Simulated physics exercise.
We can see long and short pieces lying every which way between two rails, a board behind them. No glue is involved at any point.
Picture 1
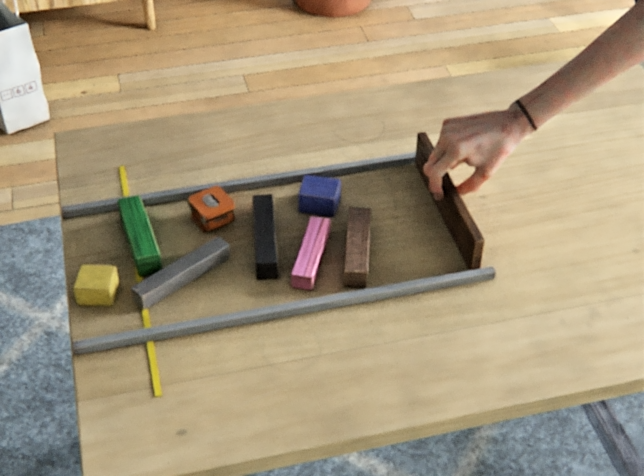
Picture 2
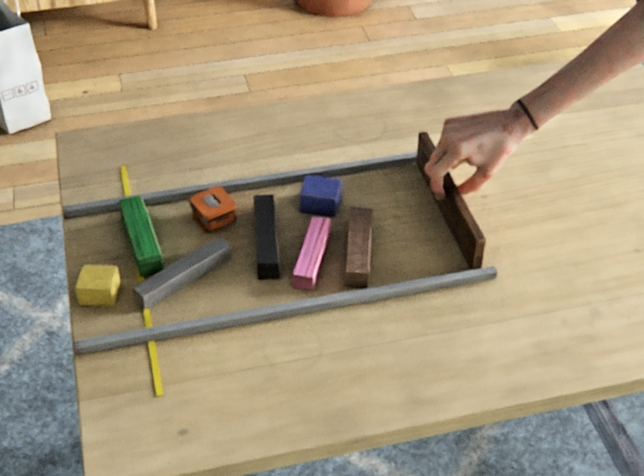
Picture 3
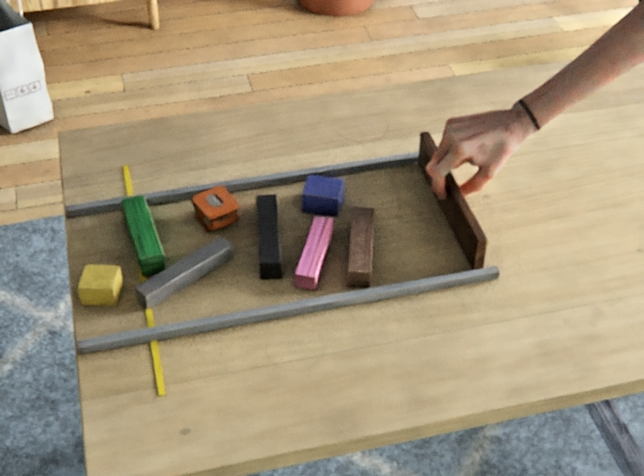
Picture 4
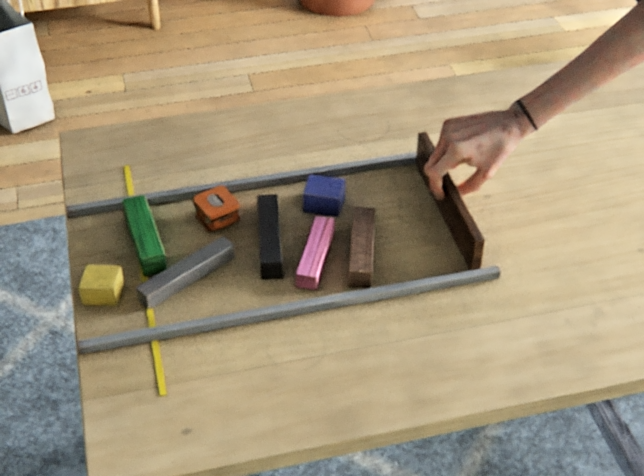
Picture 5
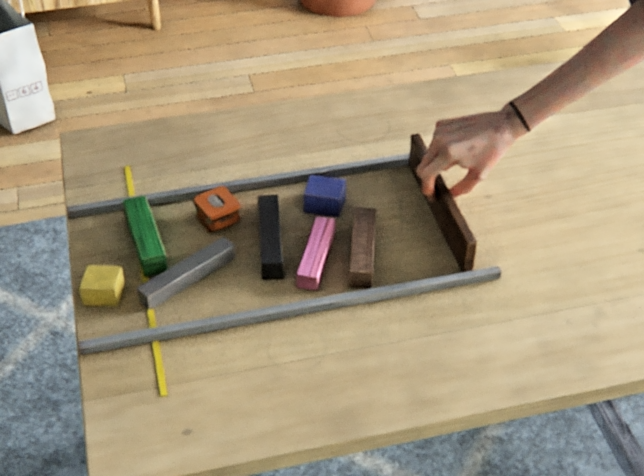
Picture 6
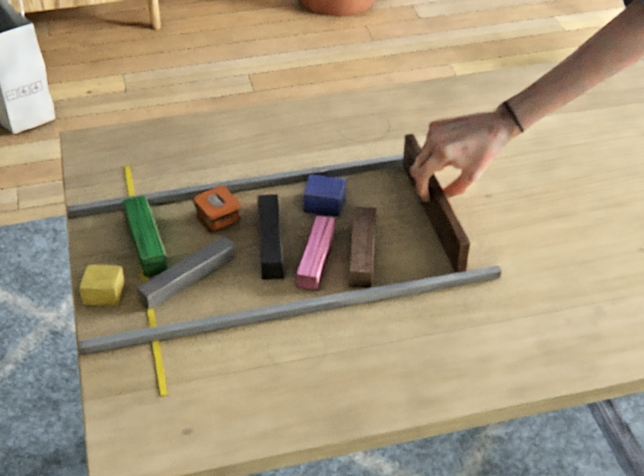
Hand holding a dark board upright between two grey rails, then sliding it slightly left towards scattered coloured blocks lying still.
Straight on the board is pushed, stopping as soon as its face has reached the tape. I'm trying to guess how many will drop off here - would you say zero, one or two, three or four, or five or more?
I'd say three or four.
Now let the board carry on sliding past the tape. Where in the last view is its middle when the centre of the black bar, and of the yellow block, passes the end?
The middle is at (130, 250) when it's the black bar, and at (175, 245) when it's the yellow block.
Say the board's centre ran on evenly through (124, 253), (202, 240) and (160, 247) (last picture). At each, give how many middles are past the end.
Past the end: 5, 0 and 2.
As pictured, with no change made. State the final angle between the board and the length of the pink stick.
I'd put it at about 0°.
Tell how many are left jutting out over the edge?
The figure is 0.
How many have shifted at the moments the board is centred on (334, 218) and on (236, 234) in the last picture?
At first I count 3, and then 7.
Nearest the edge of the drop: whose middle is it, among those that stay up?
Foremost is the black bar.
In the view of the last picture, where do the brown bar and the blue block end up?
Roughly (135, 286), and the other roughly (119, 234).
Soon after, none off yet; yellow block at rest near (102, 285); green stick at rest near (145, 234); grey bar at rest near (188, 272).
Then, none off yet; yellow block at rest near (102, 285); green stick at rest near (145, 234); grey bar moved a little near (163, 278).
Further on, none off yet; yellow block moved a little near (88, 287); green stick moved about its own width near (84, 240); grey bar moved about its own width near (116, 290).
By the end, the number that fall off is three or four; fallen, orange case, grey bar, green stick and yellow block.
